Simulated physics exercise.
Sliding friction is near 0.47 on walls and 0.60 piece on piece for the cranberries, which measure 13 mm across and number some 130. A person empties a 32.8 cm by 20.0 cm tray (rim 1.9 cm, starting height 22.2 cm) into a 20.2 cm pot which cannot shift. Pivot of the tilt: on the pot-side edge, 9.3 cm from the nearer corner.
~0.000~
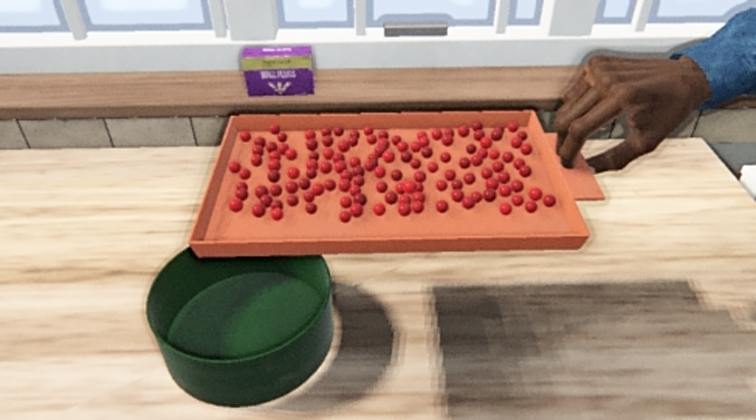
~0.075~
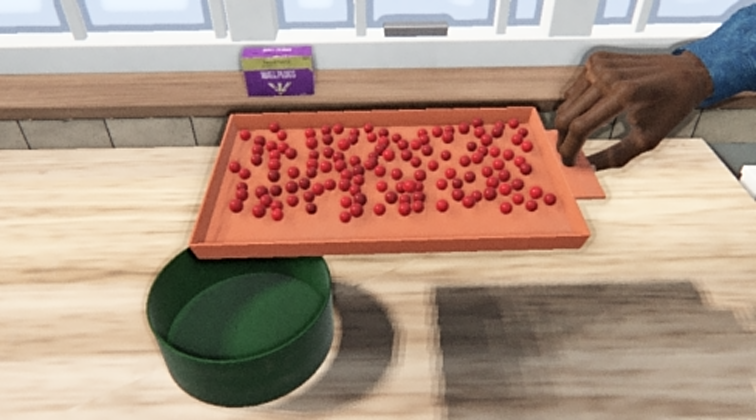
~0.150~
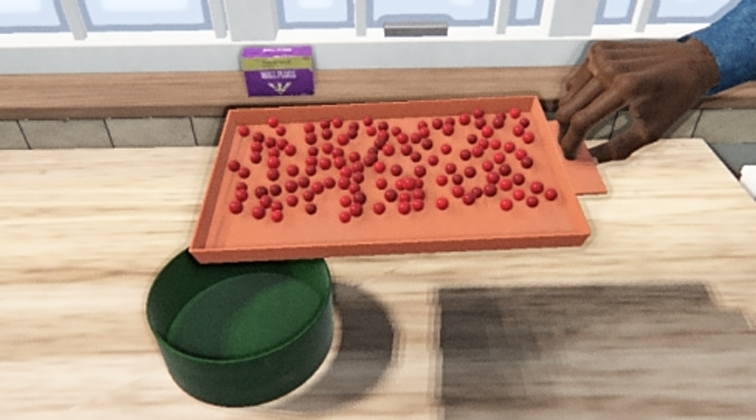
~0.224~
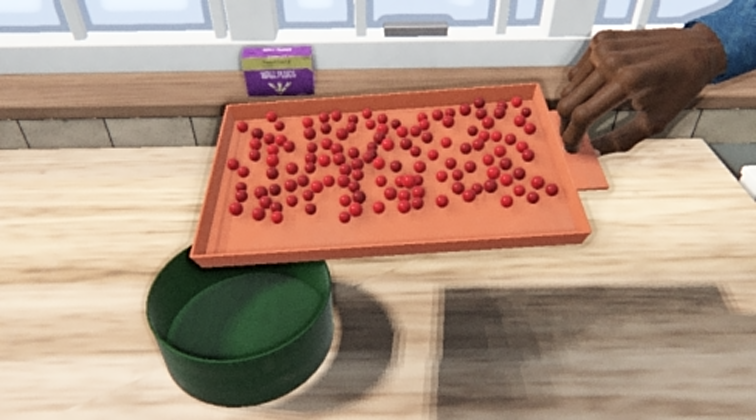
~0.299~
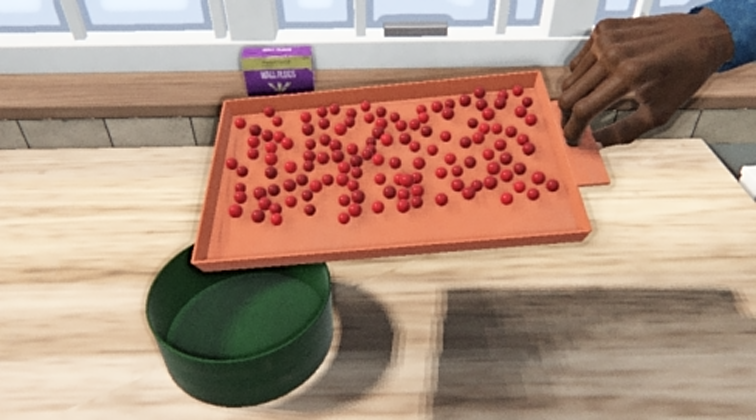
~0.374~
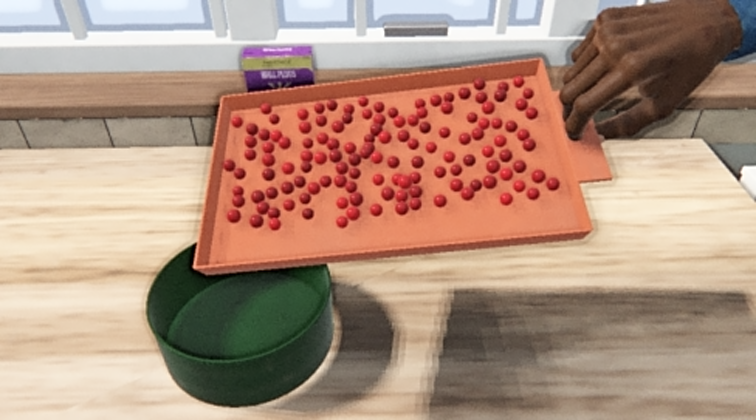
A hand held the end of an orange tray scattered with small red balls, above a green pot on a wooden counter, and gradually tilted it so the left front corner dipped slightly.
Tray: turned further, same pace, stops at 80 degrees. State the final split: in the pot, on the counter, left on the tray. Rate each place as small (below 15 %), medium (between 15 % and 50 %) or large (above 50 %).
Pot - small; counter - small; tray - large.
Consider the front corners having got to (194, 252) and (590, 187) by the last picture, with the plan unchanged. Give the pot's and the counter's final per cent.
In the pot: 0 per cent; on the counter: 5 per cent.
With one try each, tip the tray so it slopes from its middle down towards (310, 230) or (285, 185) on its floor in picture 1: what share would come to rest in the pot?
I'd put it at roughly 5 per cent for the first tilt and roughly 5 per cent for the second.
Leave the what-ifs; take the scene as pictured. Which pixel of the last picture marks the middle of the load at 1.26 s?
Estimated centre of load: Around (337, 222).
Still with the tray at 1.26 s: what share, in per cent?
Roughly 100 percent of the load, I'd say.
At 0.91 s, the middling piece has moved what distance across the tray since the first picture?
8 cm.
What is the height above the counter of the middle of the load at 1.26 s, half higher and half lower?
About 24 centimetres.
After 0.91 s, tilt 47 degrees; the tray holds 100 %, the pot 0 %.
After 1.26 s, tilt 67 degrees; the tray holds 100 %, the pot 0 %.
Then, at 1.71 s, tilt 80 degrees; the tray holds 100 %, the pot 0 %.
At rest (2.0 s), pot 0 %, counter 0 %, tray 100 %.
